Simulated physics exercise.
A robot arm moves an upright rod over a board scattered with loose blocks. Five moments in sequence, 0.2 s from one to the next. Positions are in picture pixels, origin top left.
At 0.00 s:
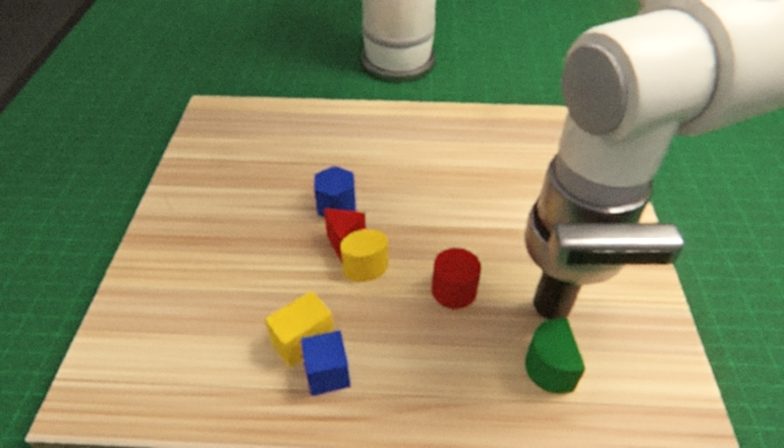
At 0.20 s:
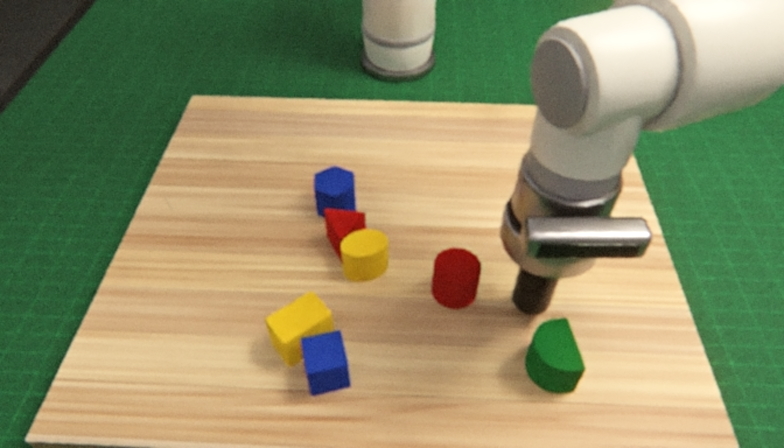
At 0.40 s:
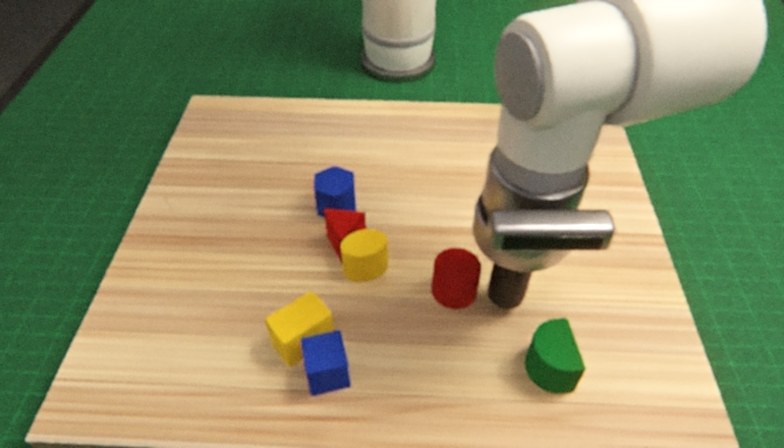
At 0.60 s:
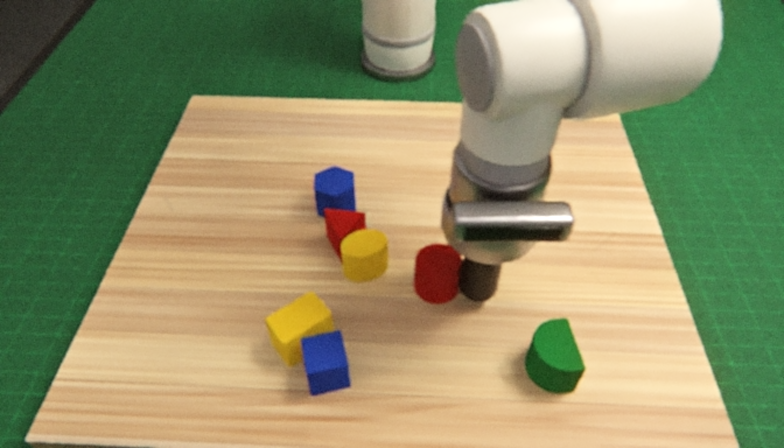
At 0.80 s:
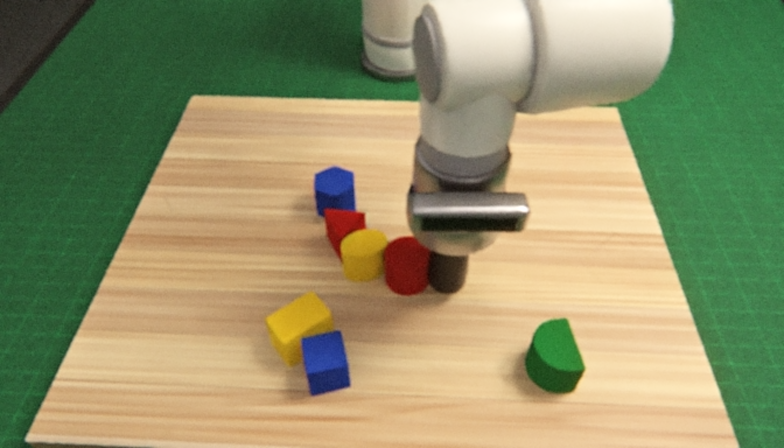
A robot arm moved its dark rod leftward across a wooden board of colourful blocks, passing the green one without touching it, then pushed the red cylinder left toward the yellow round block.
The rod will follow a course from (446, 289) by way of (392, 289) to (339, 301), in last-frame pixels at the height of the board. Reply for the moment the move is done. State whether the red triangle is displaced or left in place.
That block gets shifted.
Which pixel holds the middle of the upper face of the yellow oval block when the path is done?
Pixel (315, 217).
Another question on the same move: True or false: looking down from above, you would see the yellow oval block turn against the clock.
That is true.
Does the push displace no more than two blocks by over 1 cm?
No, that is not what happens.
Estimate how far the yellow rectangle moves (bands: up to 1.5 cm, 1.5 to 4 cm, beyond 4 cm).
Of the three bands, it's under 1.5 cm.
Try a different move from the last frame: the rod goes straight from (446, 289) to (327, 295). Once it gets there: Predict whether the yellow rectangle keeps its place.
It sits in its place.
The first path, step by step. One third of the way, rod (410, 278); red triangle (325, 212), turned 30° clockwise; yellow oval block (337, 234), turned 40° anticlockwise; red disc (376, 242).
Two thirds of the way, rod (374, 282); red triangle (308, 200), turned 35° clockwise; yellow oval block (319, 222), turned 45° anticlockwise; red disc (351, 238).
At the end, rod (338, 292); yellow rectangle unmoved; red triangle (304, 196), turned 30° clockwise; yellow oval block (315, 217), turned 45° anticlockwise; red disc (338, 241).
